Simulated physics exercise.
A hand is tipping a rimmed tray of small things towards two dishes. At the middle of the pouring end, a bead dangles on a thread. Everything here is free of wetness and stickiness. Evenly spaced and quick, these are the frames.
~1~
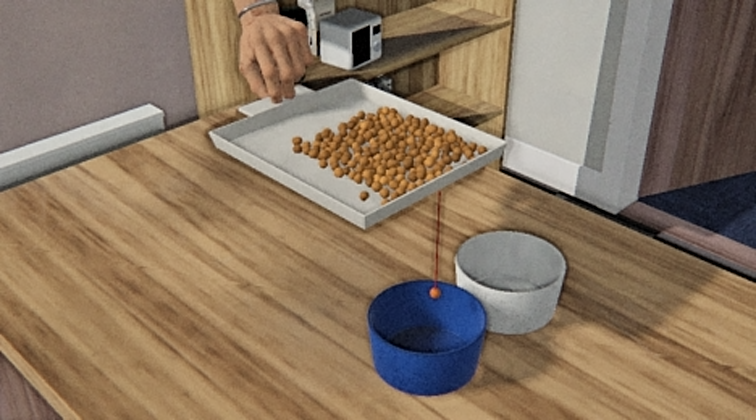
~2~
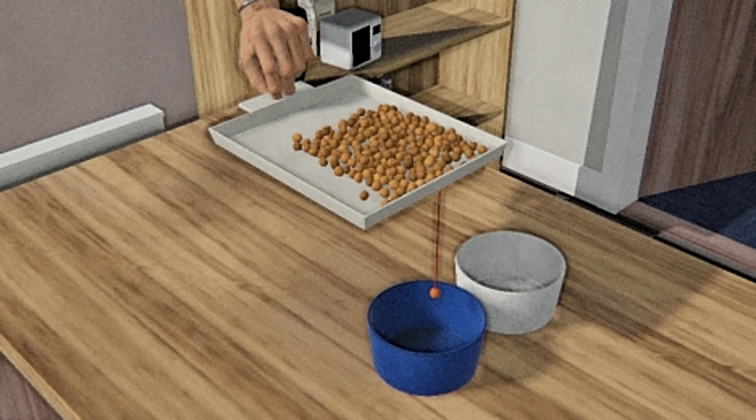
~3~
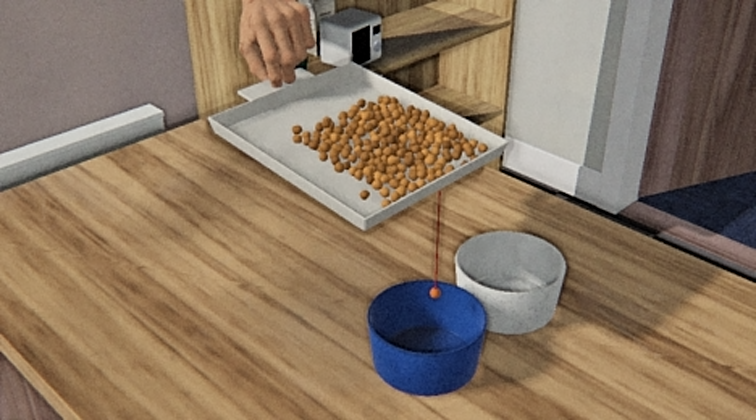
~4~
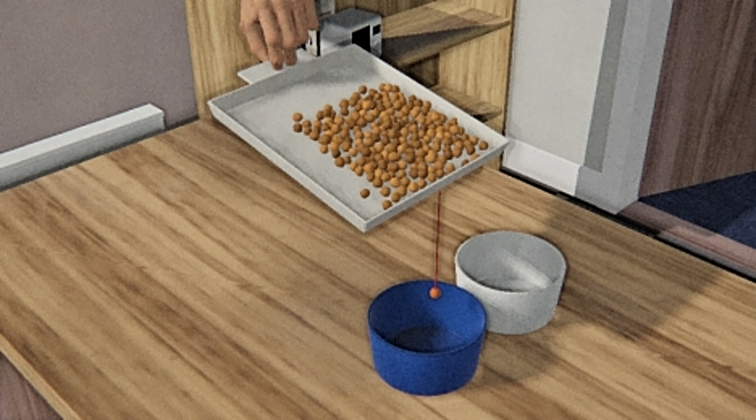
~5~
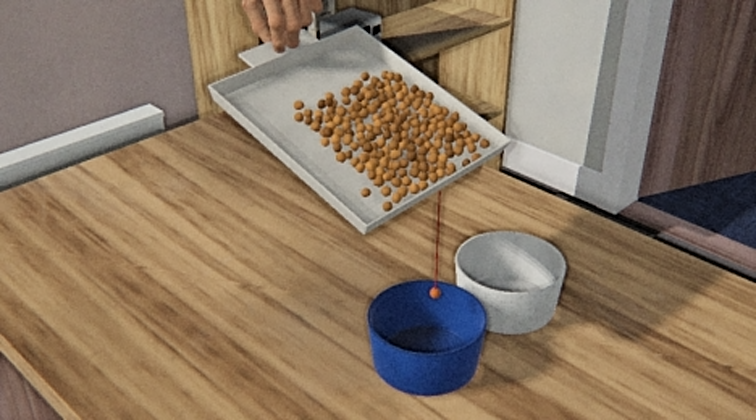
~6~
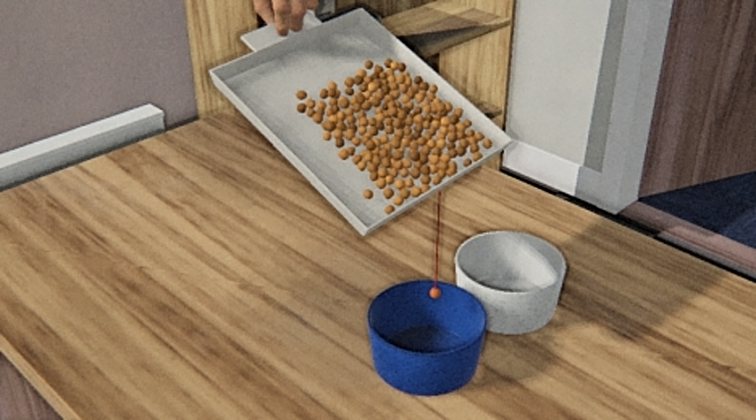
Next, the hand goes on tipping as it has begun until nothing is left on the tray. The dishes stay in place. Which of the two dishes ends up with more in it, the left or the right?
The left-side dish.
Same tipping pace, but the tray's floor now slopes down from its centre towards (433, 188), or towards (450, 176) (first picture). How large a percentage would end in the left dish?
First case about 20 percent; second case about 20 percent.
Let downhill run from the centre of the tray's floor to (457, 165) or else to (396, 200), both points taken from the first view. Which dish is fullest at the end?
Try 1: The right-side dish; try 2: The left-side dish.
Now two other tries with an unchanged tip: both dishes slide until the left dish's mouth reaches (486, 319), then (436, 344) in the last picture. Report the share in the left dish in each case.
You'd get near 50 per cent and afterwards near 60 per cent.
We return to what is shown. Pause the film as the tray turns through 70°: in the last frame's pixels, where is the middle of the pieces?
Look around (423, 148) in the last picture.
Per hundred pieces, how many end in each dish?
Left dish: Around 40 in a hundred; right dish: Around 0 in a hundred.
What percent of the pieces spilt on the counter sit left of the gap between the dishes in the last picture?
Roughly 40 in a hundred.
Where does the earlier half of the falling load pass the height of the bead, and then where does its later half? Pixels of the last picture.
Earlier portion about (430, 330); later portion about (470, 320).
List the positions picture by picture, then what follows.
The first frame shows corners of the pouring end at (364, 212) and (501, 142), level; middle of the load at (395, 149), roasted chickpeas; left dish at (471, 362); right dish at (552, 302); bead on its thread at (435, 293).
The second frame shows corners of the pouring end at (364, 213) and (502, 142), level; middle of the load at (395, 147).
The third frame shows corners of the pouring end at (365, 215) and (502, 141), tipped barely, lowest at the left corner; middle of the load at (395, 143).
The fourth frame shows corners of the pouring end at (366, 218) and (504, 140), tipped a little, lowest at the left corner; middle of the load at (396, 136).
The fifth frame shows corners of the pouring end at (367, 221) and (505, 140), tipped clearly, lowest at the left corner; middle of the load at (398, 130).
The sixth frame shows corners of the pouring end at (367, 224) and (507, 139), tipped clearly, lowest at the left corner; middle of the load at (400, 125), a small part on the move; left dish at (471, 362); right dish at (552, 302).
Soon after the last picture, tray tipped steeply; nearly all on the tray; a stray few in the air.
A little later, tray tipped past a quarter turn; about two thirds on the tray; a stray few in the left dish; a stray few outside both; about a quarter in the air.
Later still, tray tipped past a quarter turn; about a third in the left dish; about two thirds outside both.
At rest, tray tipped past a quarter turn; about a third in the left dish; none in the right dish; about two thirds outside both.
